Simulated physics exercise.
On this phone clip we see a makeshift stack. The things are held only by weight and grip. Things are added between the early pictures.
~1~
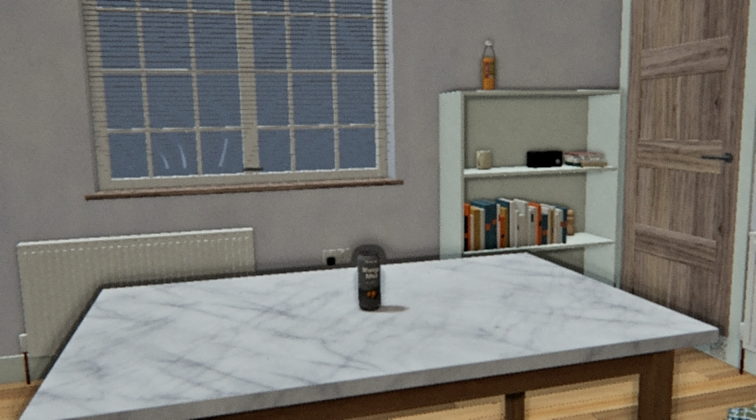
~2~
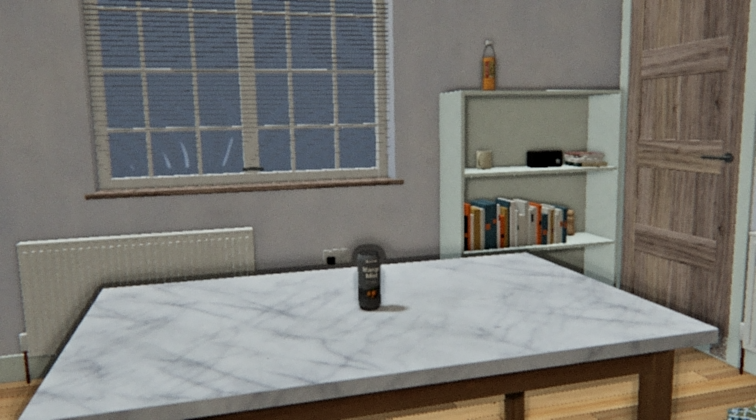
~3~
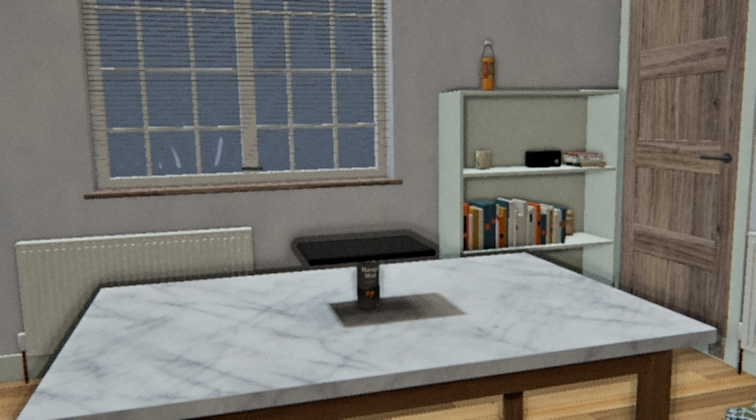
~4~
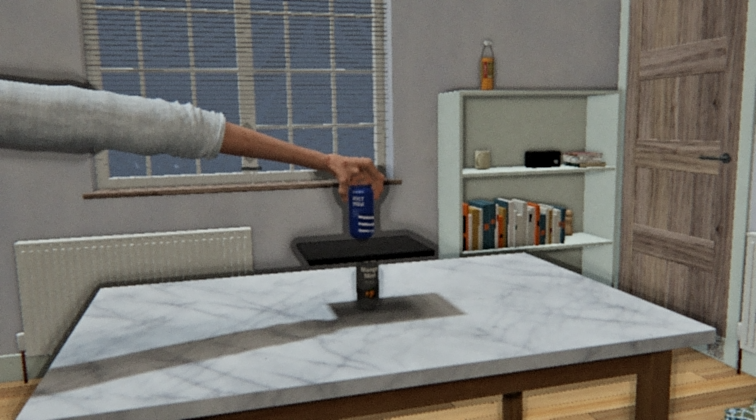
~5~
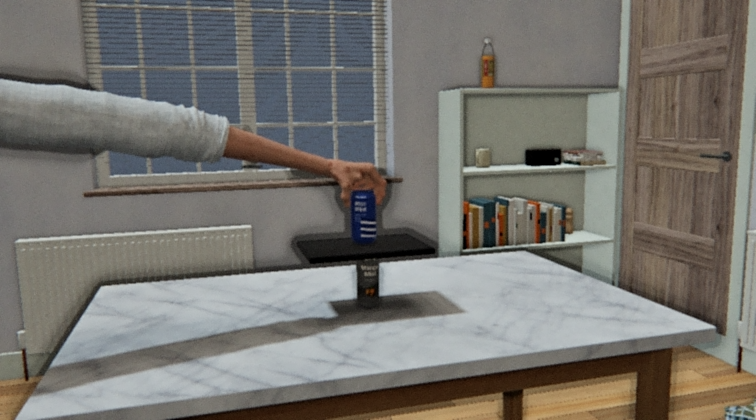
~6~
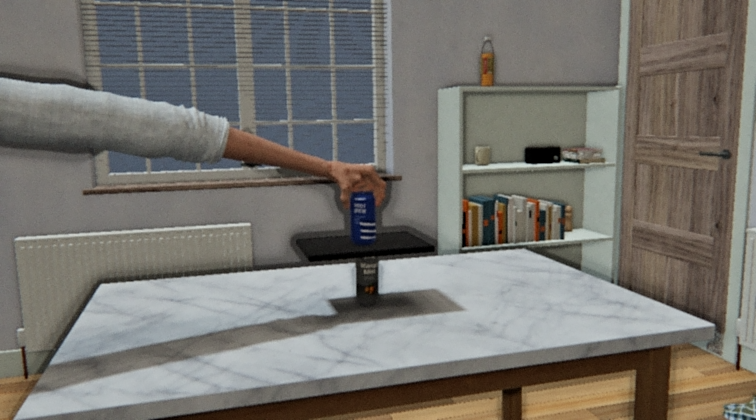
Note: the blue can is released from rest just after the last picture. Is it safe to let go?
The stack is stable.
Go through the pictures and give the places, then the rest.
The last thing is not in view yet; grey can (369, 281), in the first picture.
The last thing is not in view yet; grey can (369, 280), in the second picture.
The last thing is not in view yet; grey can (368, 280), in the third picture.
On its way; blue can (361, 212); grey can (368, 280), in the fourth picture.
On its way; blue can (364, 217); grey can (368, 279), in the fifth picture.
Set down, still held; blue can (363, 218); grey can (367, 276), in the sixth picture.
Then, 0.80 s past the last view, nothing moves.
Then, 1.80 s past the last view, blue can resting near (363, 218).
Finally, all 3 still in place. Final places as the last picture's camera would see them, blue can near (363, 219). The stack stays up.
